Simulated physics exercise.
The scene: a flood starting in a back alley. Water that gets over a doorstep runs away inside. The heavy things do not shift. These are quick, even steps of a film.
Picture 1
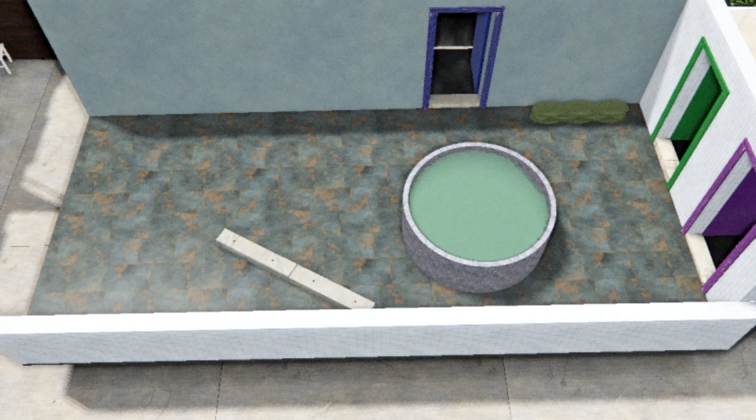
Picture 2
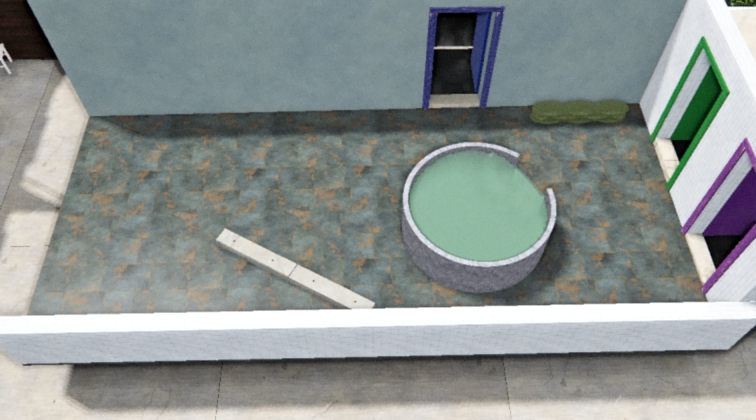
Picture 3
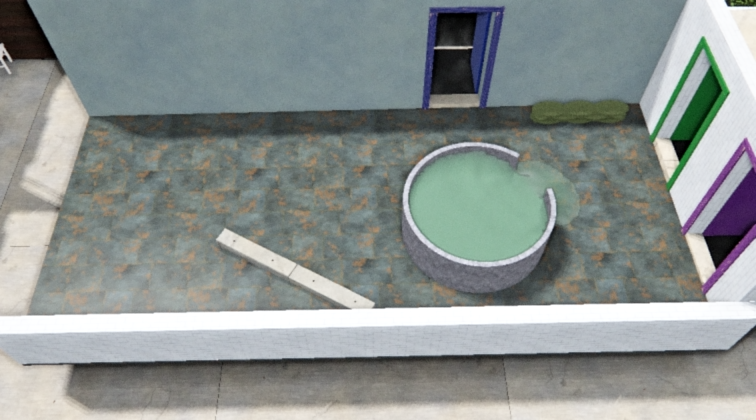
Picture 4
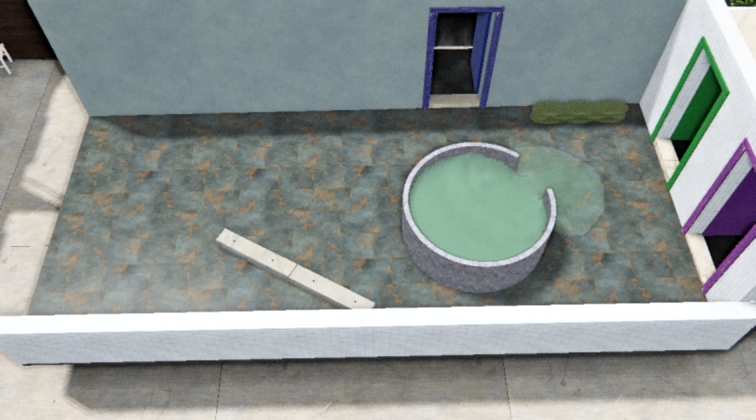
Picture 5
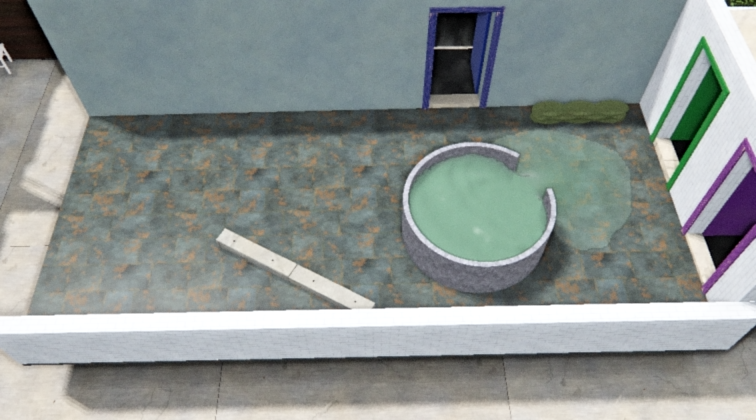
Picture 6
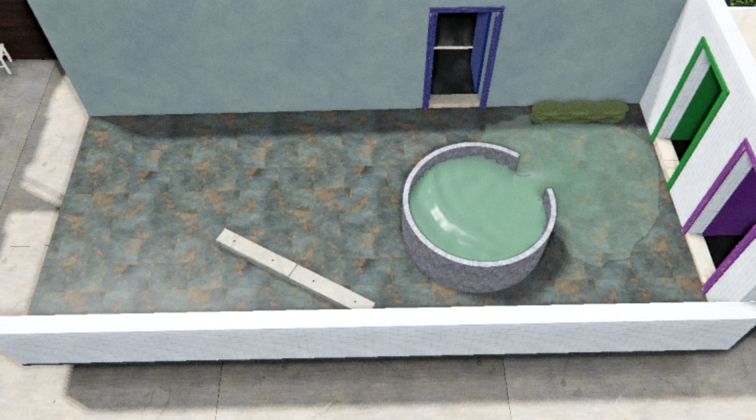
To begin with, still green water fills a round stone tank in a walled, tiled yard. A gap then opens in the tank's upper right rim, and water pours out through it, spreading in a widening sheet across the tiles toward the green and purple doorways at right.
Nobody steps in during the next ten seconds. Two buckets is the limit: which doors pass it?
The green door lets in a lot; the purple door lets in a lot; the blue door admits no more than that.
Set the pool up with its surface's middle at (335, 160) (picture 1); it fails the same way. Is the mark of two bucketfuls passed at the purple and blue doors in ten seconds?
Then: Purple door goes over, blue door goes over.
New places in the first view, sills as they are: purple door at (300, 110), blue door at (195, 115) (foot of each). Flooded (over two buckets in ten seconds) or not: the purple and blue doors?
My reading: Purple door stays under; blue door stays under.
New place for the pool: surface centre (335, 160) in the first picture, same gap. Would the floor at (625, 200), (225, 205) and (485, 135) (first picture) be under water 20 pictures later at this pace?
In turn: Wet, no water, wet.
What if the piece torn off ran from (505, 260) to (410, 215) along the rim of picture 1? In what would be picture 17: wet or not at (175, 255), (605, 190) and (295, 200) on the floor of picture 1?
As listed: Awash, clear, awash.
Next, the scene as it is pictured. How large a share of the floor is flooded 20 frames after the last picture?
I make it 30 per cent.
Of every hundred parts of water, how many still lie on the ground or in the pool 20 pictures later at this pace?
About 94 per cent.
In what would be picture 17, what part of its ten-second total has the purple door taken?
About 15 per cent.
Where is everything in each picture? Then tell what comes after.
The first picture shows still water in the round tank at (479, 203).
In the second picture, the front is at a hidden place, out from the gap at (528, 193).
In the third picture, the front is at (563, 178), out from the gap at (528, 193).
In the fourth picture, water pours out at (528, 194) and has run to (590, 169).
In the fifth picture, the front is at (621, 162), out from the gap at (528, 193).
In the sixth picture, the front is at (640, 143), out from the gap at (528, 193).
A moment on, water covers 15 % of the floor; the green door under two buckets in, the purple door wet at the sill, nothing in, the blue door not reached.
Next, water covers 20 % of the floor; the green door over two buckets in, the purple door under two buckets in, the blue door wet at the sill, nothing in.
Then, water covers 30 % of the floor; the green door far over two buckets in, the purple door under two buckets in, the blue door wet at the sill, nothing in.
Later, water covers 65 % of the floor; the green door far over two buckets in, the purple door under two buckets in, the blue door wet at the sill, nothing in.
In the end, water covers 95 % of the floor; the green door far over two buckets in, the purple door over two buckets in, the blue door wet at the sill, nothing in.
